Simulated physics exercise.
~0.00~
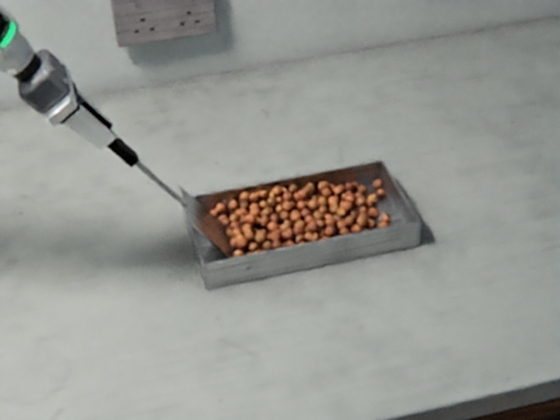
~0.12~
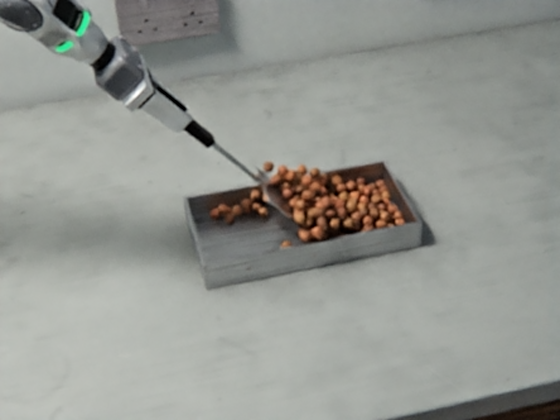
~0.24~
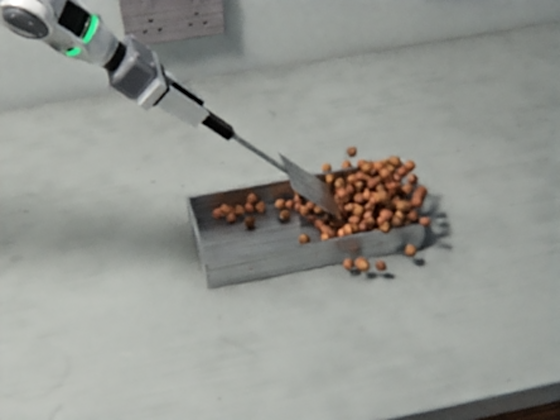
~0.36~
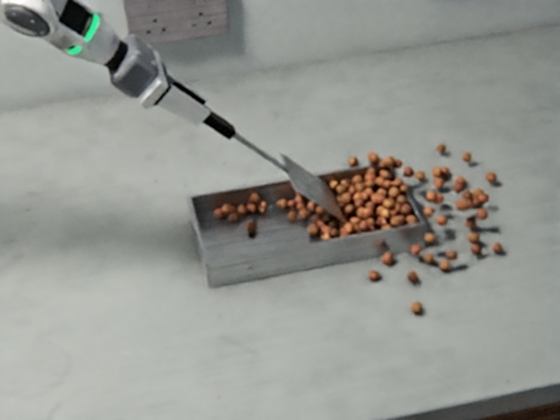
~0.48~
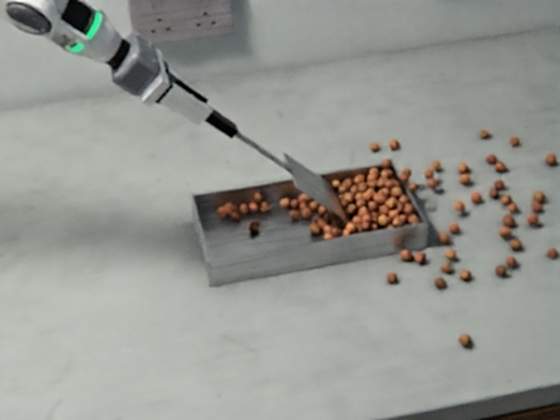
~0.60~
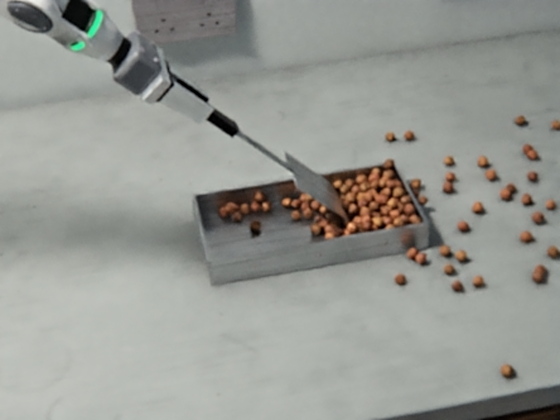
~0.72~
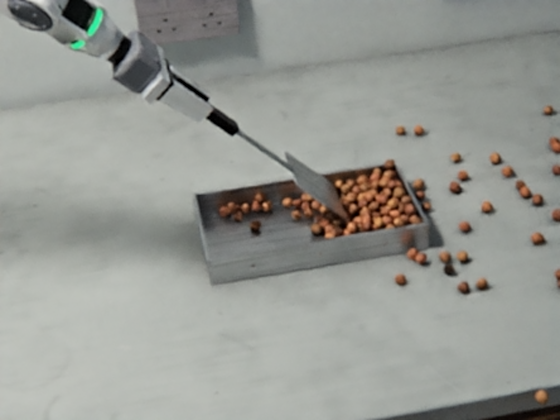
On a table top, a robot's spatula shoves hazelnuts right, scattering some beyond the tin.
